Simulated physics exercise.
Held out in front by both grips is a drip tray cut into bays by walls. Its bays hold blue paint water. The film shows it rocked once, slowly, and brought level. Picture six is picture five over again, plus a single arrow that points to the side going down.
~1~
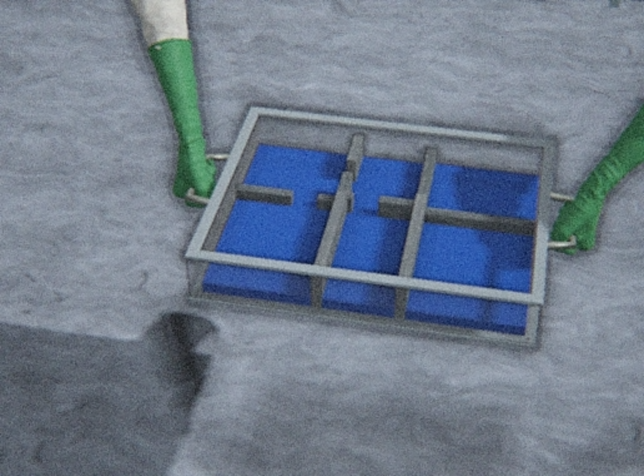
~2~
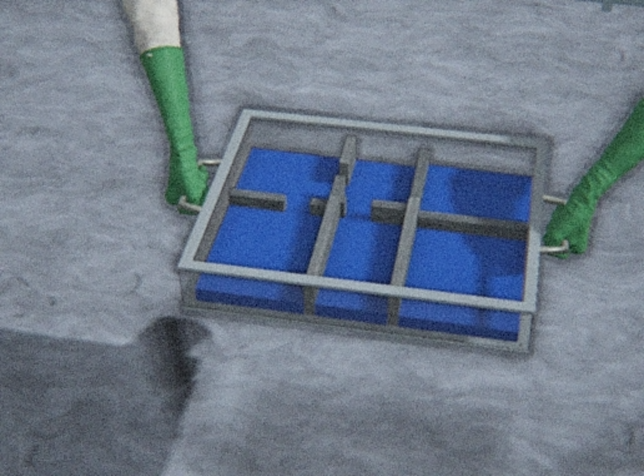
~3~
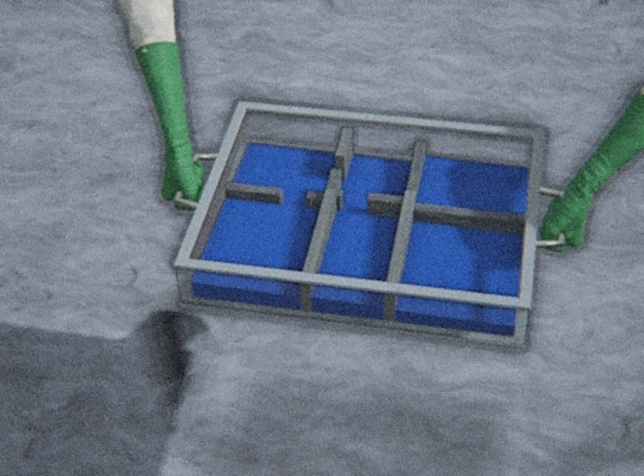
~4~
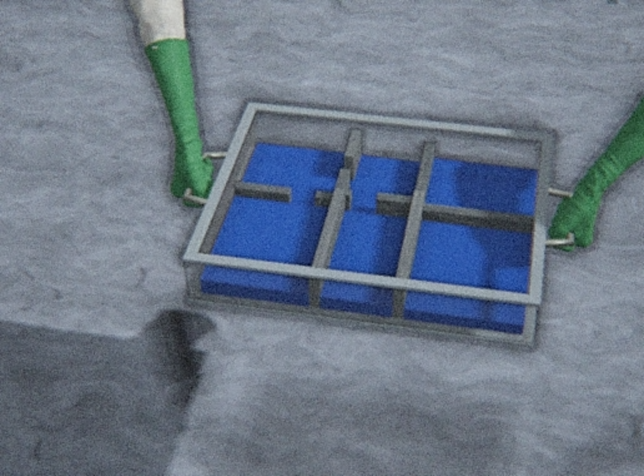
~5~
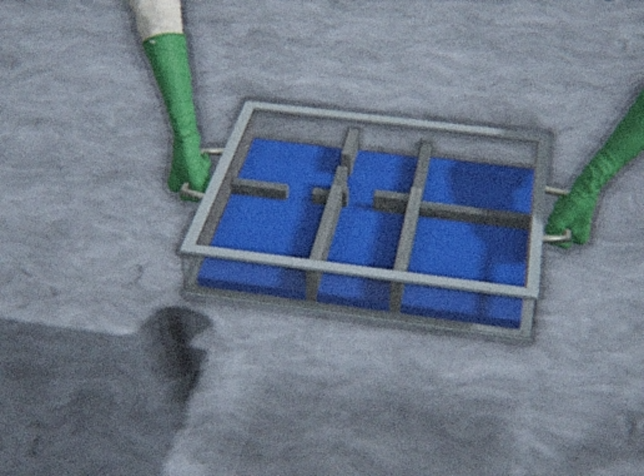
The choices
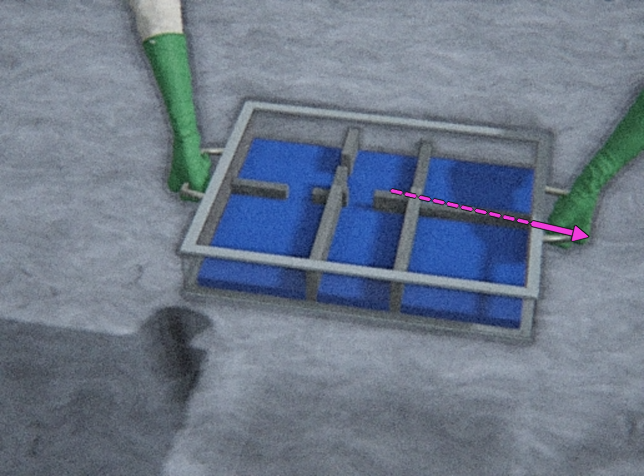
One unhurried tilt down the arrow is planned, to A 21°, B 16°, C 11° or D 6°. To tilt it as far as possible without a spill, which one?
The answer is tilt A.
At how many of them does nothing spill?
All four.
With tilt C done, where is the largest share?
It is the front middle one.
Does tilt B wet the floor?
No, not at all.
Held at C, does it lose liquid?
No.
The arrow ends at (582, 235).
For tilt A, nothing spills; the front right bay holds the most.
For tilt B, nothing spills; the front middle bay holds the most.
For tilt C, nothing spills; the front middle bay holds the most.
For tilt D, nothing spills; the front middle bay holds the most.
